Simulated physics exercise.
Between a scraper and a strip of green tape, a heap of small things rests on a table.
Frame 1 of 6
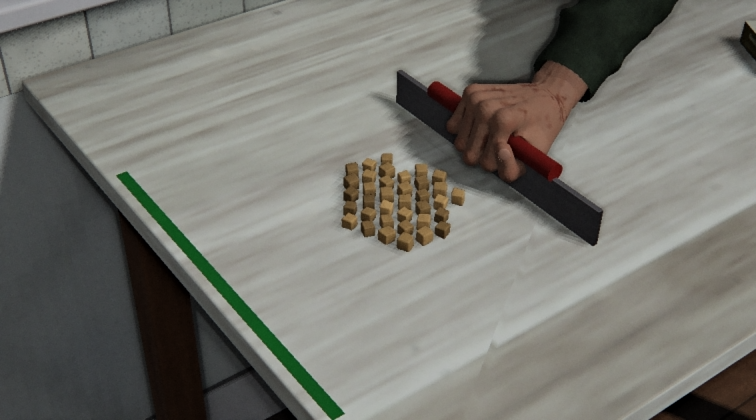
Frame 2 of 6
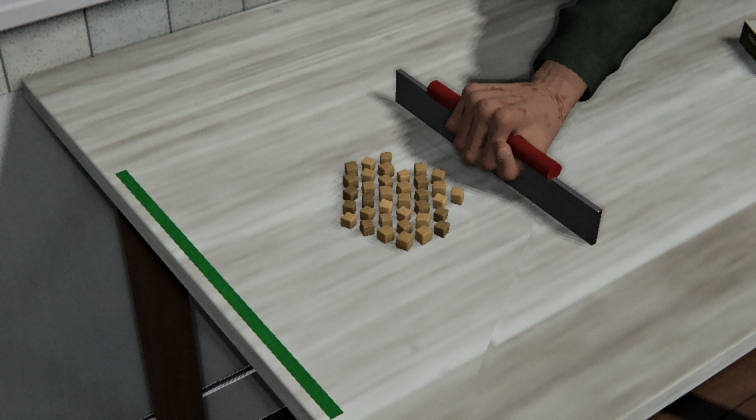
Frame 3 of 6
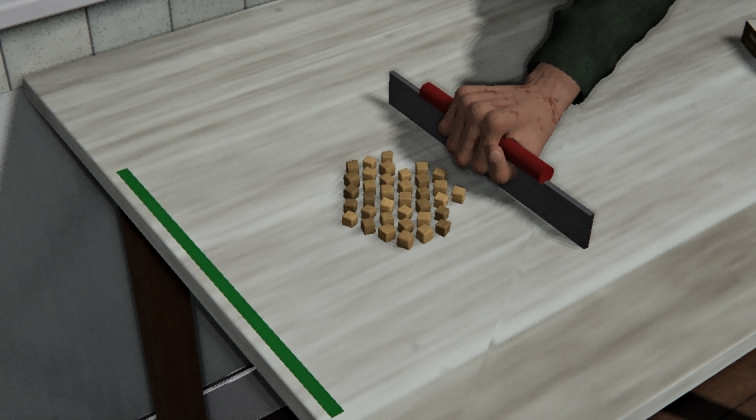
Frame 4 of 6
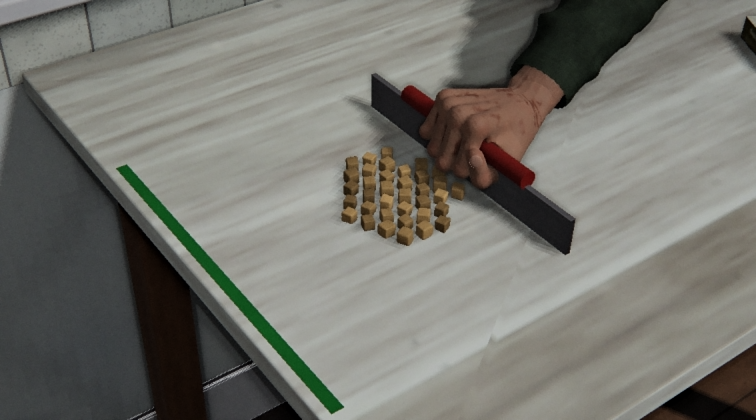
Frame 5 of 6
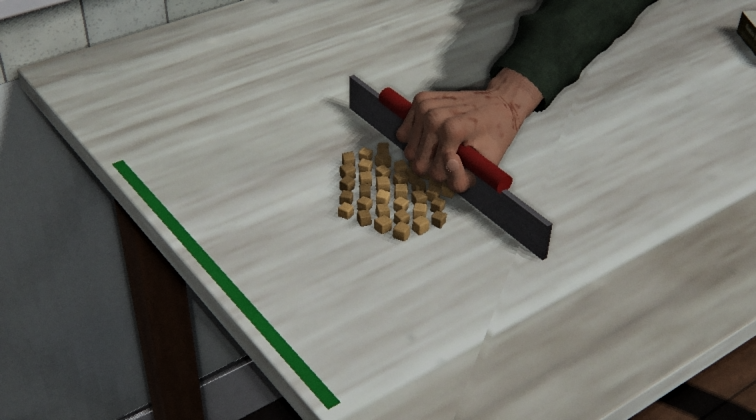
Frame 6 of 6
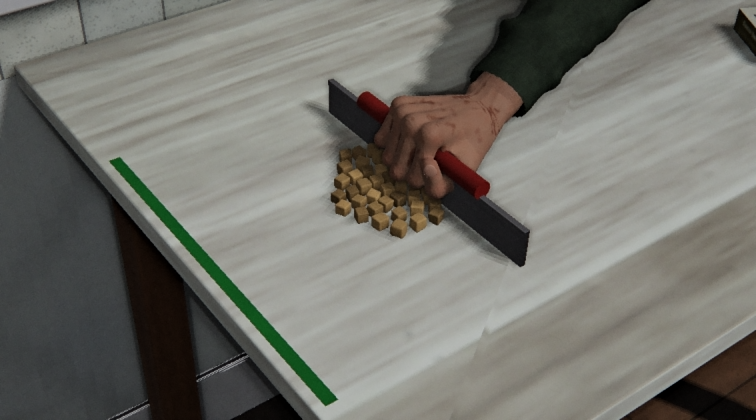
A cluster of small tan wooden cubes sits on a pale, wood-grained tabletop, seen from above at an angle. A hand in a dark green sleeve grips the red handle of a long grey scraper to their right, while green tape lines the table's left edge. After resting briefly, the hand slides the scraper leftward into the cubes, bunching roughly half together, as the view shifts very slightly.
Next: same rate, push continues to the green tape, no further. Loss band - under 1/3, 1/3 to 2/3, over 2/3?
Over 2/3.
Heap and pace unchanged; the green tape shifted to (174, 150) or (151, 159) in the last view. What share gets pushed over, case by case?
First try about 10 per cent, second about 30 per cent.
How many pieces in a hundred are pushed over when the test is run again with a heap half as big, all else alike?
Something like 100 pieces in every hundred.
Just after the last frame, scraper still moving, near (314, 192); heap all on the table, its front near (229, 234).
A moment on, scraper stopped at the green tape; heap the larger part over the edge.
Further on, scraper stopped at the green tape; heap every one over the edge.
When it is over, scraper stopped at the green tape; heap every one over the edge.
